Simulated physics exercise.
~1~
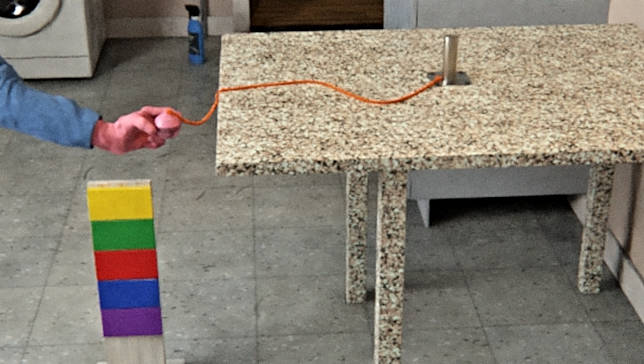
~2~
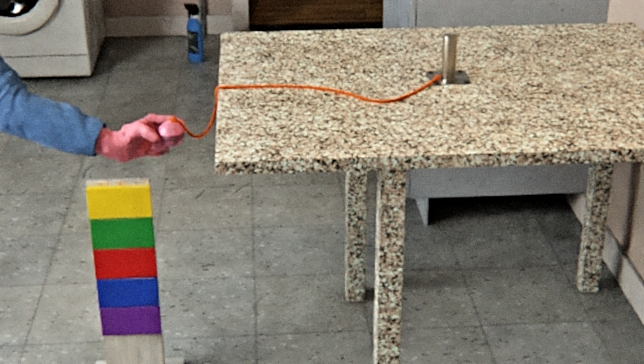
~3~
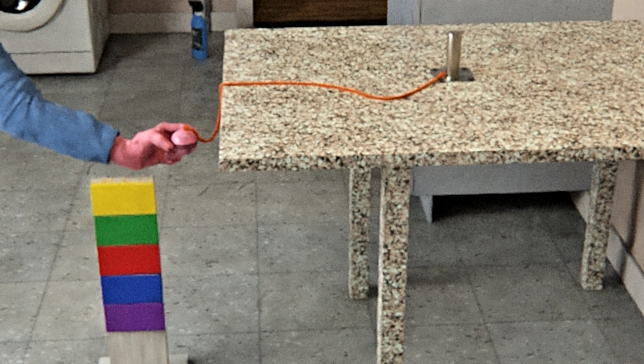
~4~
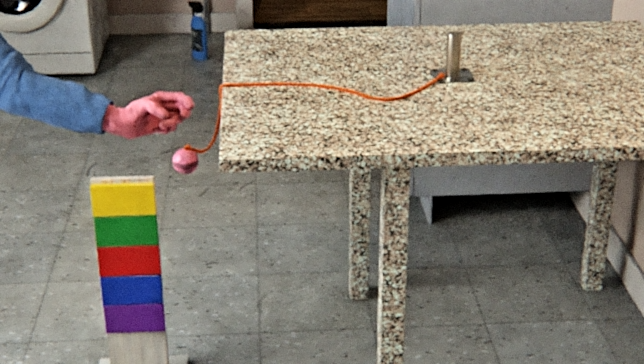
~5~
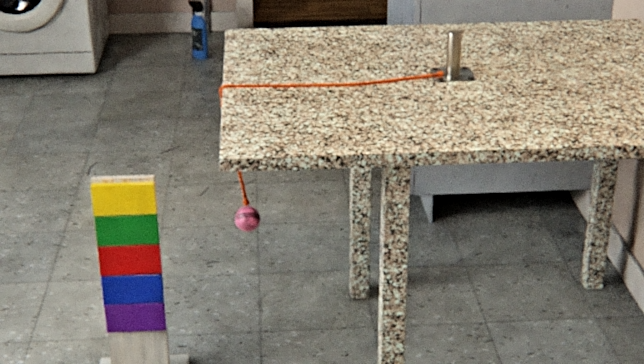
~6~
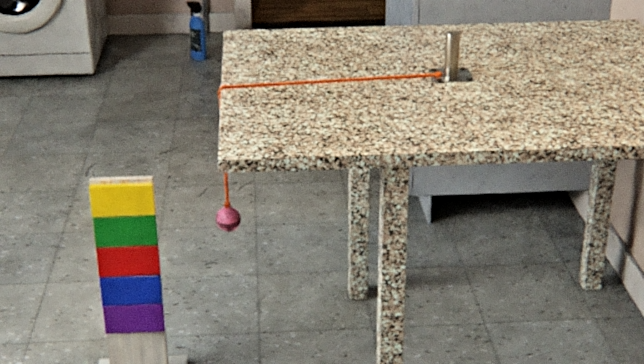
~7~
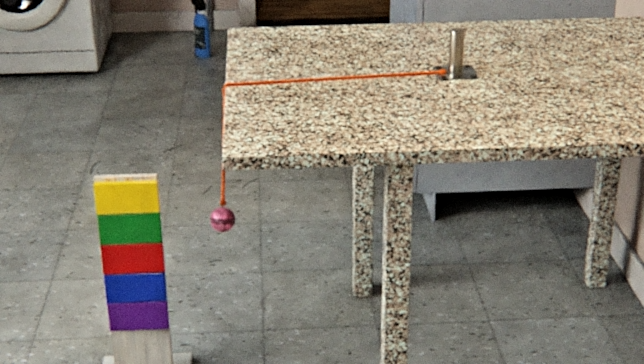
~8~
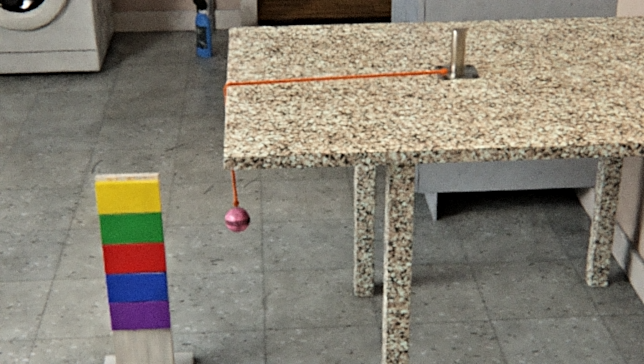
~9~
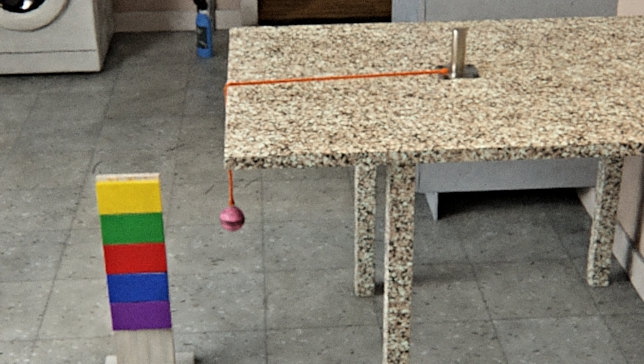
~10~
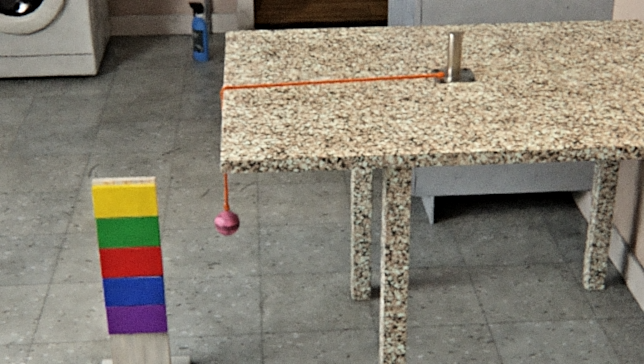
A hand releases a pink ball on an orange lace, which hangs level with green.
